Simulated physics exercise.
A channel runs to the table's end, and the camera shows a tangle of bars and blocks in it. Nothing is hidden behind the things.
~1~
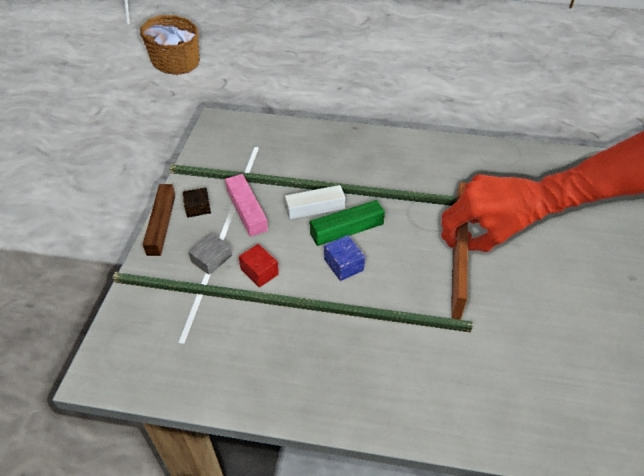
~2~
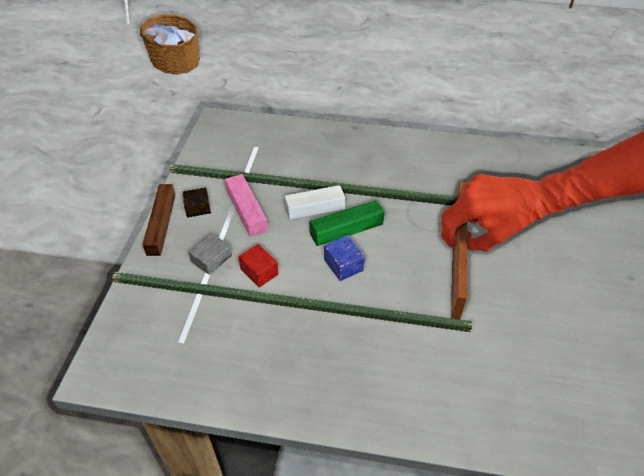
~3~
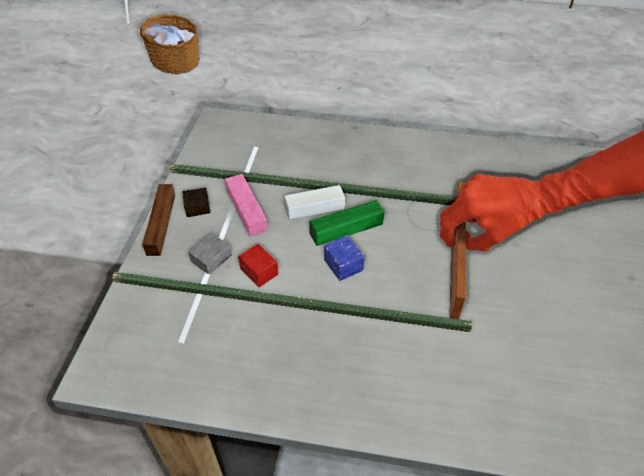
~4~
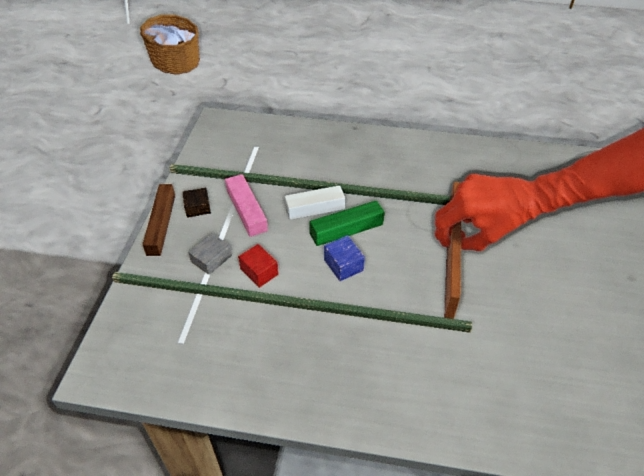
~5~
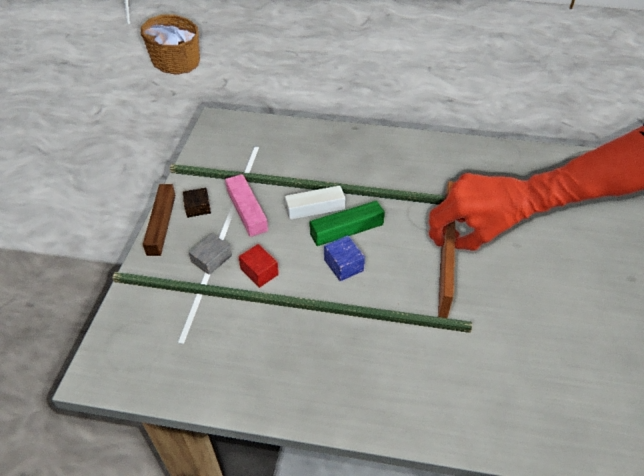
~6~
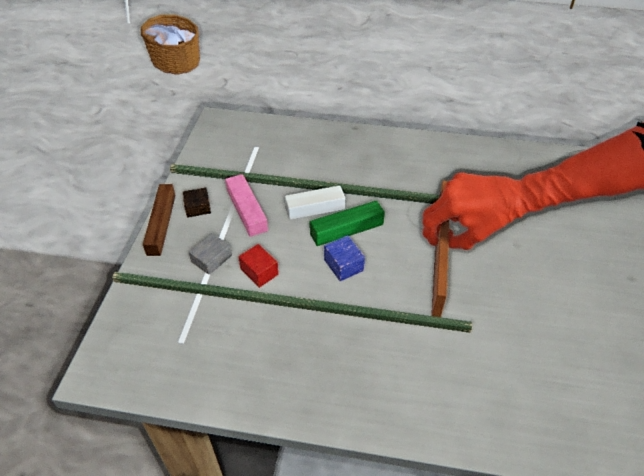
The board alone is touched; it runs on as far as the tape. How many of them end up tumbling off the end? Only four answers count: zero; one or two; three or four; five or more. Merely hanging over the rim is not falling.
Falls come to a total of one or two.
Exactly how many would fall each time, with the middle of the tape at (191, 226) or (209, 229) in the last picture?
3, then 2.
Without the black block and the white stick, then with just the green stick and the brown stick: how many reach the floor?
The answer is 0 and then 0.
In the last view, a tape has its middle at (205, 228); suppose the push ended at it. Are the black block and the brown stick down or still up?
Outcome: Black block goes missing, brown stick goes missing.
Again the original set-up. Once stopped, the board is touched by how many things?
Result: 4 in all.
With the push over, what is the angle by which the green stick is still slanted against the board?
Out of line by around 30°.
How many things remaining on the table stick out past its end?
I count 1 overhanging.
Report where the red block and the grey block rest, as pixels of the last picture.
Red block at (192, 265), grey block at (168, 252).
A little later, none off yet; brown stick at rest near (160, 219); black block at rest near (197, 202); grey block at rest near (211, 254).
When it is over, the number that fall off is one or two; down, black block and brown stick.
